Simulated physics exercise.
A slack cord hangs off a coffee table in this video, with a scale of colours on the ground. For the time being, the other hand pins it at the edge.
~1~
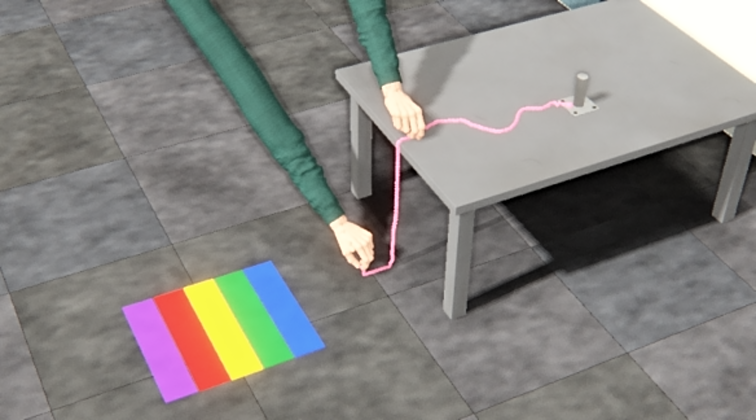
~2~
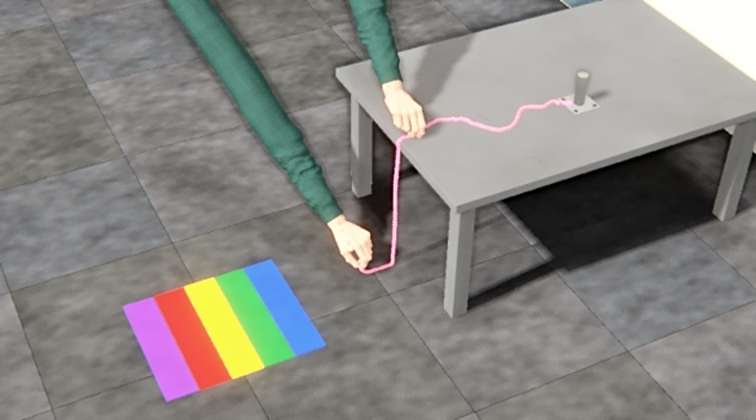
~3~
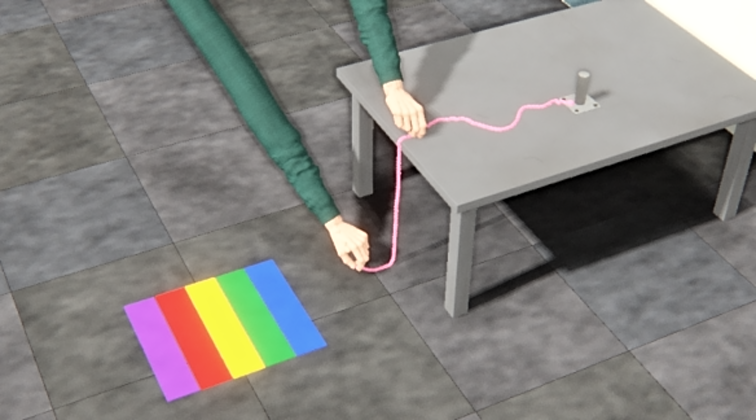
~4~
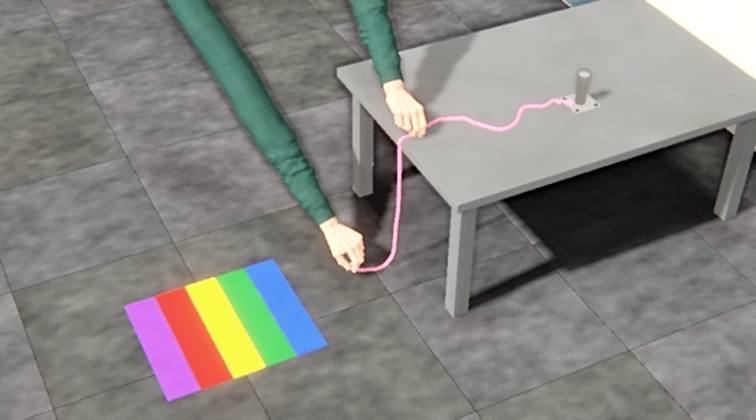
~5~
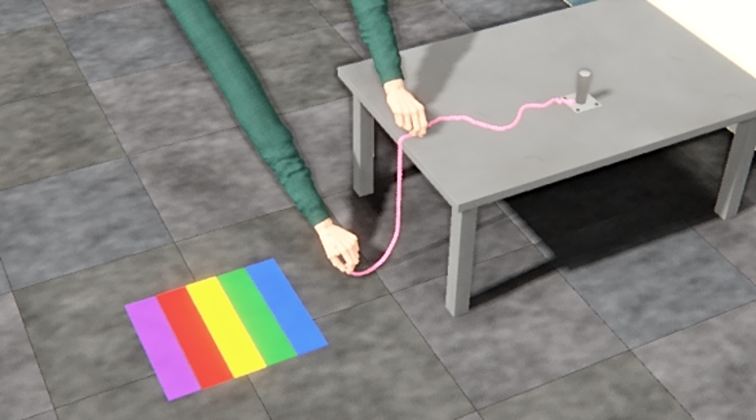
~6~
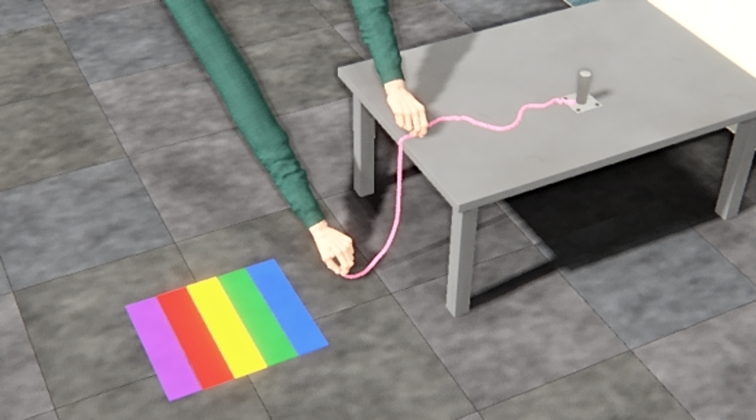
A green-sleeved hand slowly drawing the low end of a pink cord slightly left, another hand pinning it at the table edge.
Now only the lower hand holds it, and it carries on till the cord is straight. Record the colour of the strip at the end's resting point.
Resting point: Yellow strip.
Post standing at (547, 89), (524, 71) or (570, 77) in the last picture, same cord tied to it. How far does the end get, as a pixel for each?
Going by the last picture, roughly (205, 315), (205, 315) and (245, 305).
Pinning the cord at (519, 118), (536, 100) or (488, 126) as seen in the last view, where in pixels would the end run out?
Estimated spots in sequence: (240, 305), (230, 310), (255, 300).
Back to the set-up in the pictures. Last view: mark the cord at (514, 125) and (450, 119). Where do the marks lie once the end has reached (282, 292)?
Roughly (489, 121) for the first and (424, 136) for the second.
Soon after, end near (282, 292); over blue.
After that, end near (245, 304); over green.
At the stop, end near (222, 311); over yellow. It gets as far as the yellow strip.
